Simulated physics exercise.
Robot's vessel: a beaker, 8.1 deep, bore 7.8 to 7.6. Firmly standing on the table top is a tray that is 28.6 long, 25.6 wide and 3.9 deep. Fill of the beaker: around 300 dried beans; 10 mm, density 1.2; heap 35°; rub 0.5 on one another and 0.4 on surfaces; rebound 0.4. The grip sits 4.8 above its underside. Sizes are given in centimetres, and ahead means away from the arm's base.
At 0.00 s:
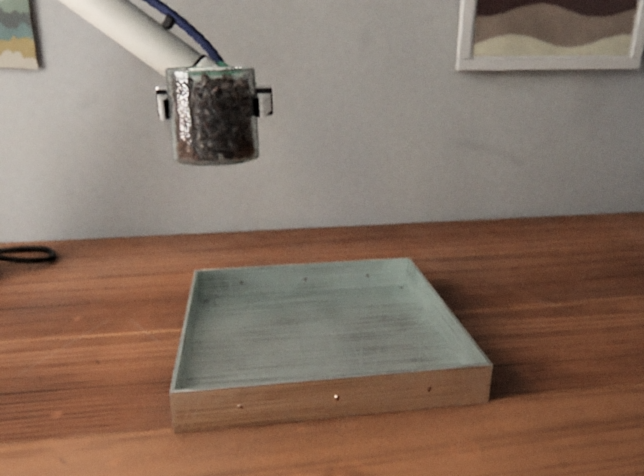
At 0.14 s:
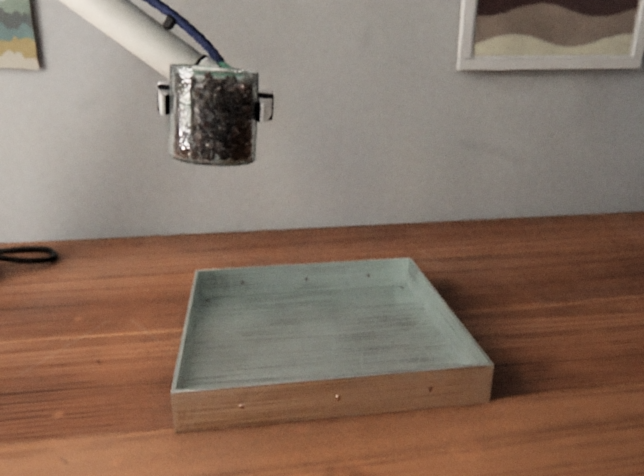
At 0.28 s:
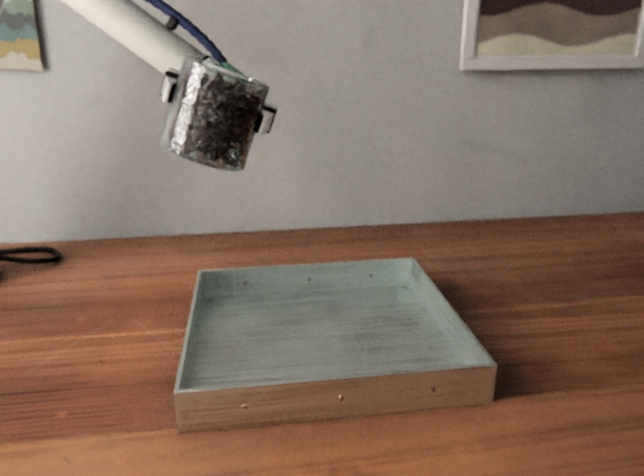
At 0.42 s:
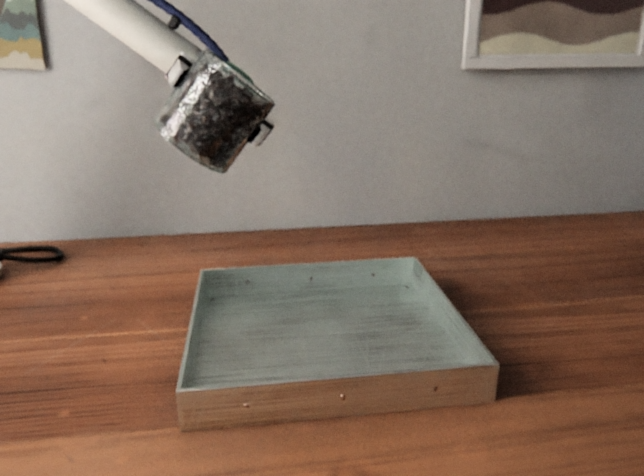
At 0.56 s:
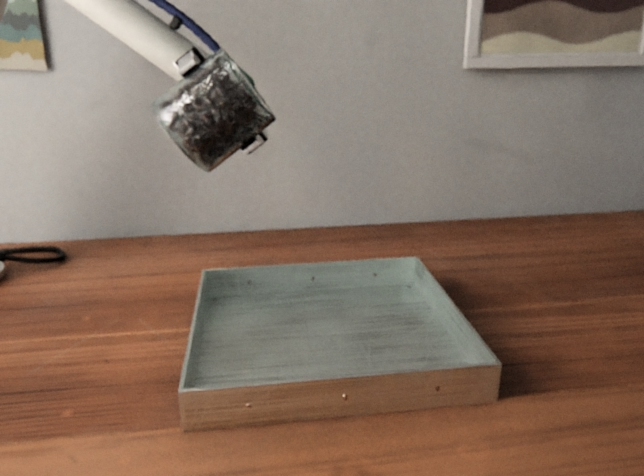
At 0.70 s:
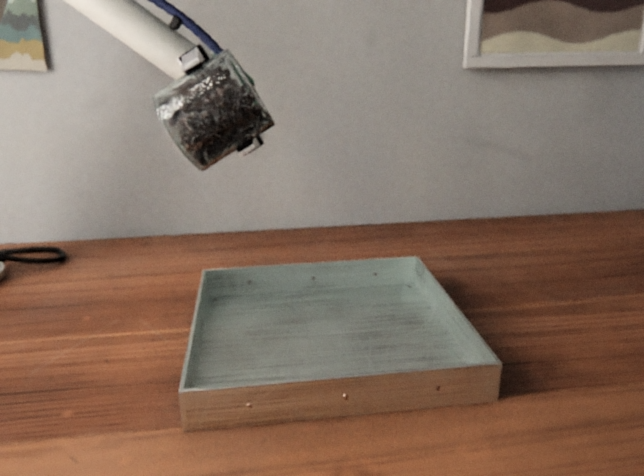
At the start, a robot arm reaching in from the upper left holds a clear beaker of small dark beans upright above a shallow tray on a wooden table. The arm then tips the beaker steeply to the right, and the beans shift inside it while the tray below stays empty.
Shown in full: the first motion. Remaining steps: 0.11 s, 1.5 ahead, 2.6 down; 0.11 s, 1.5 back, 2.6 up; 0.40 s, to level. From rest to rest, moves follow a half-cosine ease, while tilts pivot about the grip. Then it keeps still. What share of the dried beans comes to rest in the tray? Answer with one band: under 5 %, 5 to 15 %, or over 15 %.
Under 5 %.
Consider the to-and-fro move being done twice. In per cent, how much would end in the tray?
In that case some 0 per cent.
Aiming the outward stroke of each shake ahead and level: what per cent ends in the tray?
About 10 per cent.
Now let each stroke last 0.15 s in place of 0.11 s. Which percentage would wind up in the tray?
It would come to around 0 %.
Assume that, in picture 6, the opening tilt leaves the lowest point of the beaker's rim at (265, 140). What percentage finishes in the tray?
15 %.
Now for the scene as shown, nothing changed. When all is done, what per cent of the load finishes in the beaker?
100 percent.
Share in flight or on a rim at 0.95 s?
Reading at that time: Some 1 per cent.
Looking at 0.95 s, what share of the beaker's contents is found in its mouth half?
Roughly 45 per cent.
After 0.95 s, tilted 59° forward, highest piece 29 above the table; 303 in the beaker, 2 in flight or on a rim.
After 1.20 s, tilted 13° forward, highest piece 29 above the table; 301 in the beaker, 4 in the tray.
After 1.52 s, level, highest piece 30 above the table; 301 in the beaker, 4 in the tray.
After 2.57 s, level, highest piece 30 above the table; 301 in the beaker, 4 in the tray.
At rest, 301 in the beaker, 4 in the tray. That is 1 % in the tray.
